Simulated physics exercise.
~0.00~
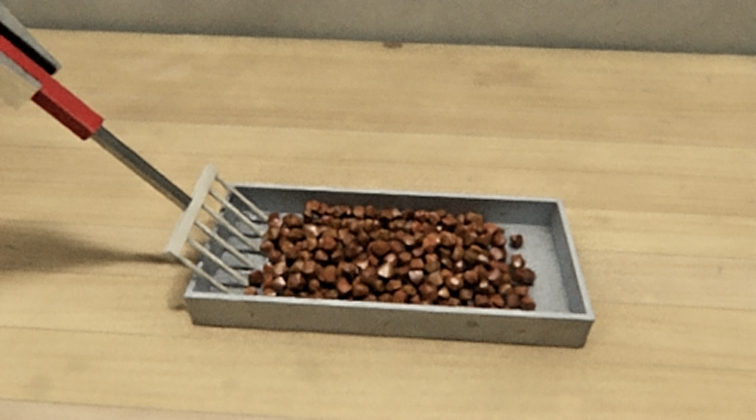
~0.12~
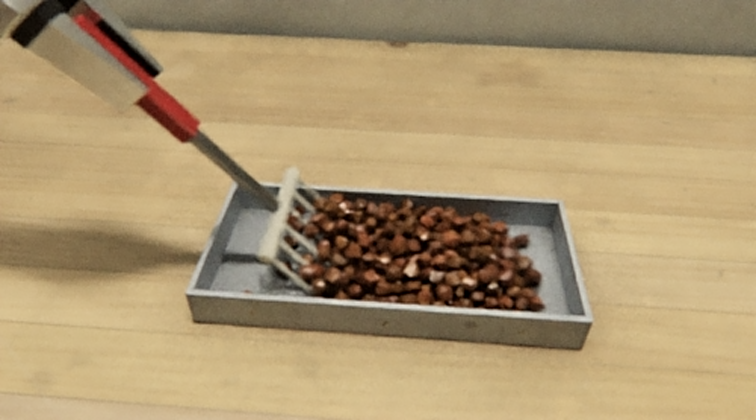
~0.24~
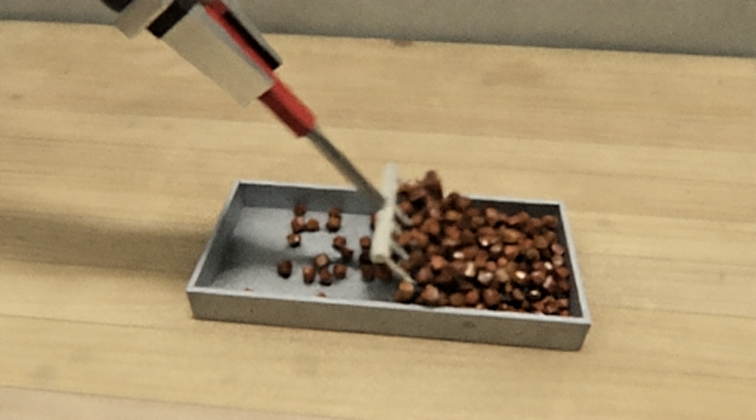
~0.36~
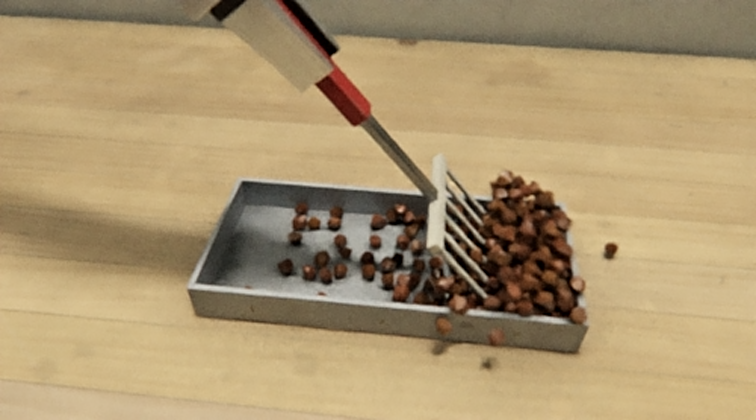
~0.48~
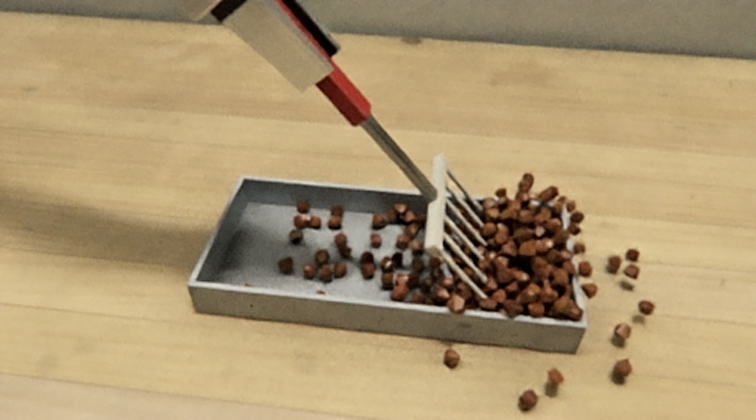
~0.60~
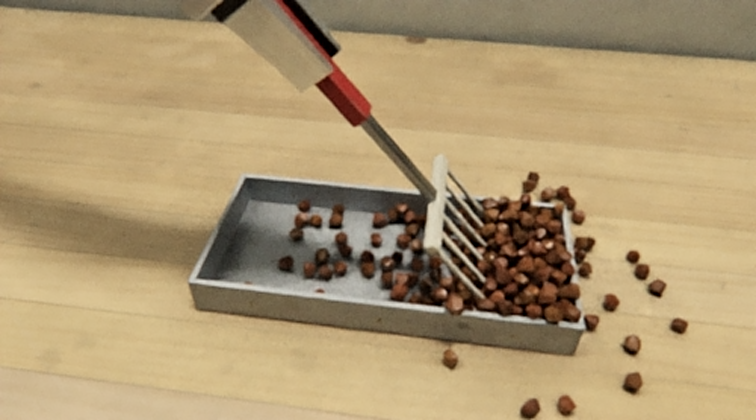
A robot arm's fork pushed reddish-brown pellets rightward through a shallow gray tray, heaping them against the far right end until some tumbled over the edges, and it stopped there with most still in the tray and a scattering on the wooden table.
